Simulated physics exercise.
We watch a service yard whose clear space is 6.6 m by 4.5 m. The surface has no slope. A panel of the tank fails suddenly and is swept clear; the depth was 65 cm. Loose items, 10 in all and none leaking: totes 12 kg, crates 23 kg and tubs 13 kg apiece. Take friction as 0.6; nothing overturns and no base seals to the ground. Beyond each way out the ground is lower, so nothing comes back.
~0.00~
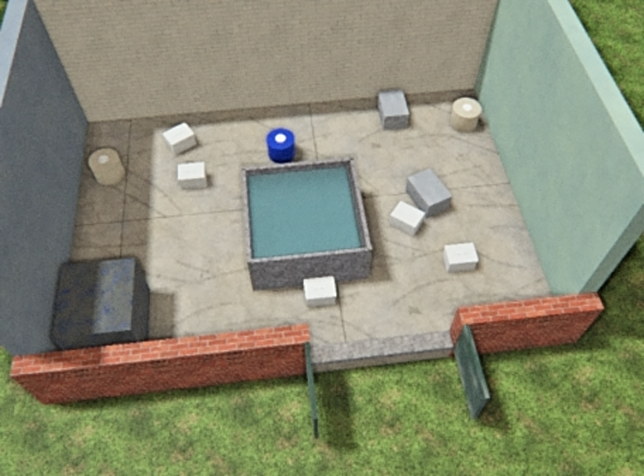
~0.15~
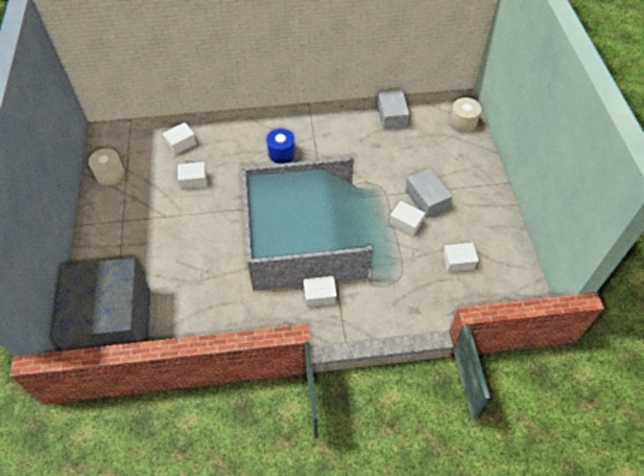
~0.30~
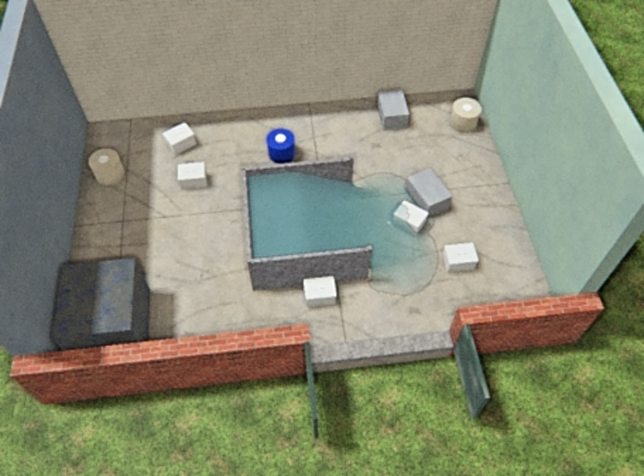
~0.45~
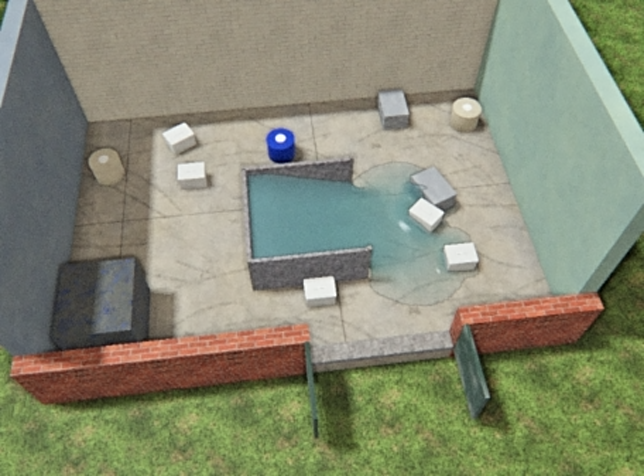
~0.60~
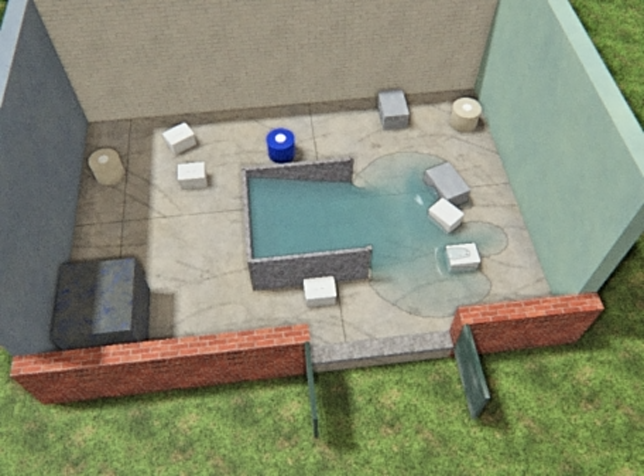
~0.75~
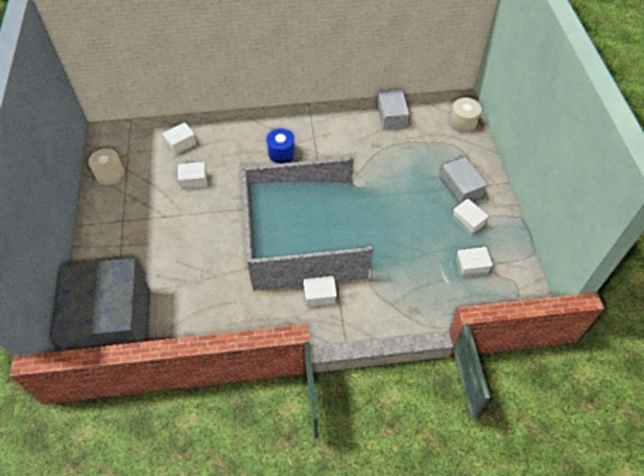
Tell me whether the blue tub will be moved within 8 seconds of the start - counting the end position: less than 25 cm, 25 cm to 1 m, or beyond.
The blue tub holds its place.
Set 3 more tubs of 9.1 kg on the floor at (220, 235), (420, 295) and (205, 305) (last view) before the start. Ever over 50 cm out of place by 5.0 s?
In that order: Less, over, less.
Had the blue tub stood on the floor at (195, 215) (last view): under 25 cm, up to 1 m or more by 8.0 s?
It holds its place.
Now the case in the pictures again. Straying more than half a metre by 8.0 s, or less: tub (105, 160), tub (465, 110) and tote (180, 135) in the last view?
In that order: Short of it, past it, less.
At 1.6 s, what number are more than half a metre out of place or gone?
I count 3.
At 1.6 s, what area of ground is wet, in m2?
Some 11.5 m2.
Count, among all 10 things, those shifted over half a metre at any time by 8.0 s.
I count 5.
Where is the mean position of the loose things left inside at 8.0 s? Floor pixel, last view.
Near (279, 182).
After 1.6 s the blue tub is near (280, 139), 0.0 m from its start, aground; 0 of 10 are out; 3 afloat.
After 3.6 s the blue tub is near (280, 139), 0.0 m from its start, aground; 0 of 10 are out; 4 afloat.
After 5.6 s the blue tub is near (280, 139), 0.0 m from its start, aground; 0 of 10 are out; 1 afloat.
After 8.0 s the blue tub is near (280, 139), 0.0 m from its start, aground; 0 of 10 are out; 0 afloat.
